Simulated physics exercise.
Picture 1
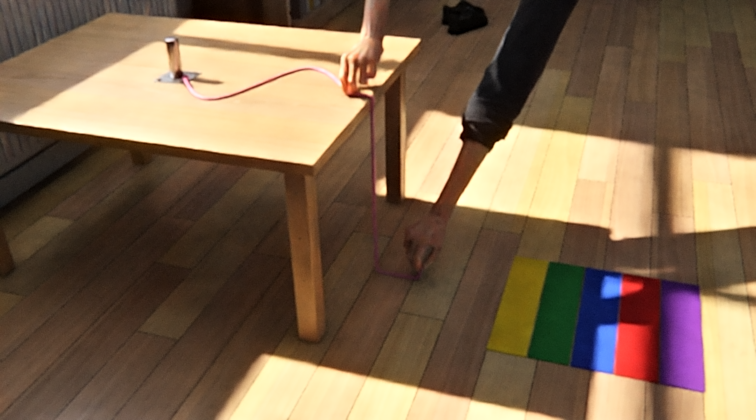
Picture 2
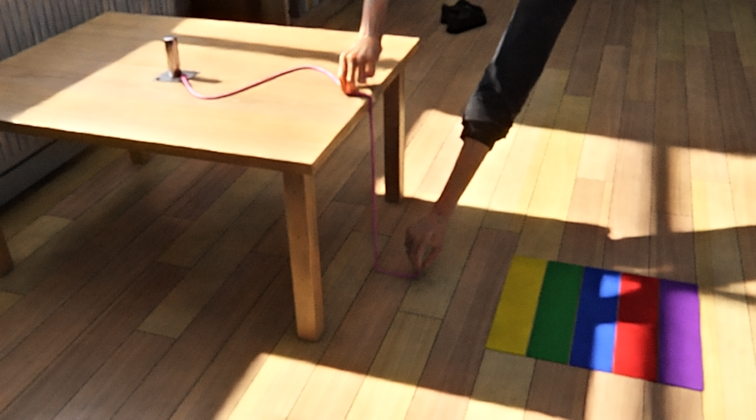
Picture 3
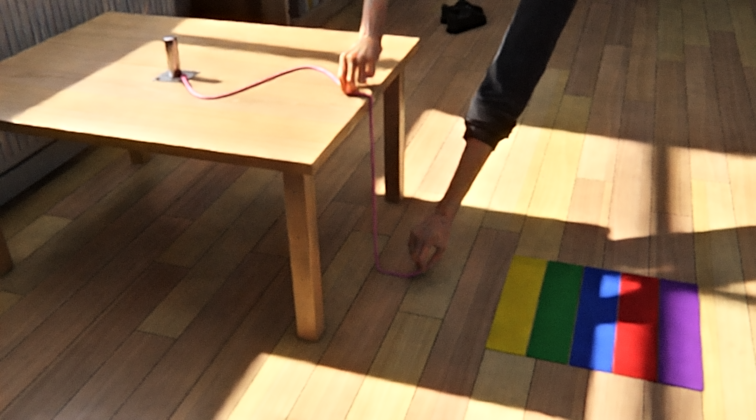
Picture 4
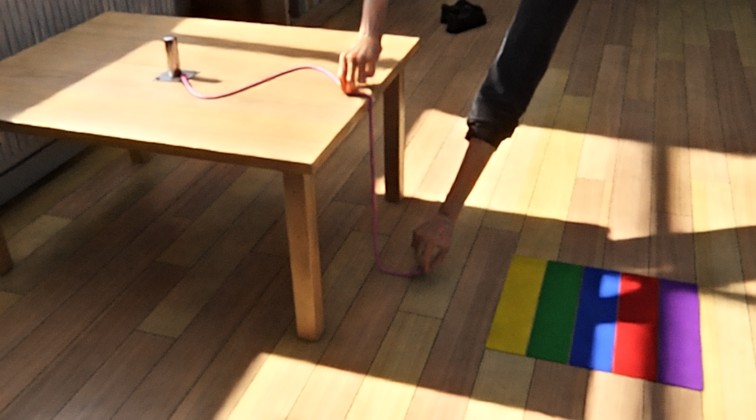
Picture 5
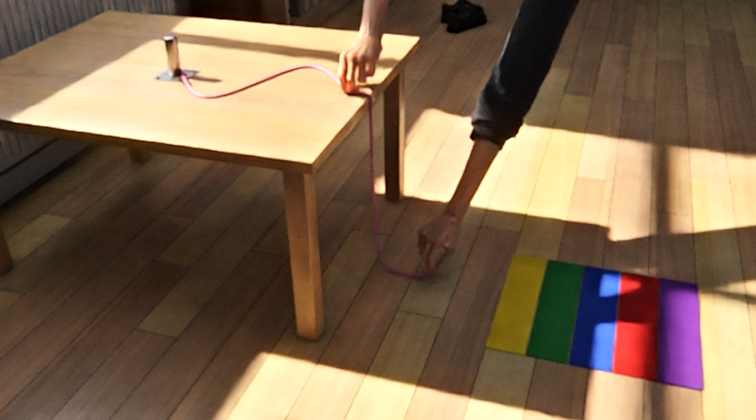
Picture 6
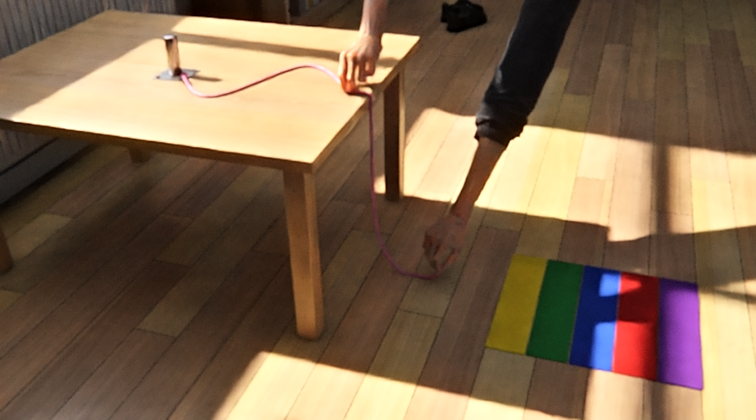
In the video, one hand pinches a slack pink lead at a wooden coffee table's edge while another holds its lower end near the floor and shifts it slightly right, toward a mat of yellow, green, blue, red and purple stripes.
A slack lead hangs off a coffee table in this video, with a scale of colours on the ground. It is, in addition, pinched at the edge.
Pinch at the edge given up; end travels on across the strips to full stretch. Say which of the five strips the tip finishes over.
Purple.
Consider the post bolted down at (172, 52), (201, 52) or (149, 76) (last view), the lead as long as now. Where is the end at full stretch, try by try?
The places are (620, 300), (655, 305) and (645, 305).
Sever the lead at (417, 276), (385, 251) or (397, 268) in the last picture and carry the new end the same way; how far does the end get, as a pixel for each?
Roughly at (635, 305) for the first, (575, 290) for the second and (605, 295) for the third.
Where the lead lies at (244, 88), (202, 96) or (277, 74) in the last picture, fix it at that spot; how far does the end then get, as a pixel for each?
Try 1: (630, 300); try 2: (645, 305); try 3: (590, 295).
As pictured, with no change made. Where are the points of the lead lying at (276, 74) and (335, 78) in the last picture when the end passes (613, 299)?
The first one ends up at (328, 88) and the second one at (385, 135).
Early on, end near (613, 299); over blue.
Midway, end near (653, 306); over red.
At the end of the slack, end near (677, 310); over purple. Over purple.
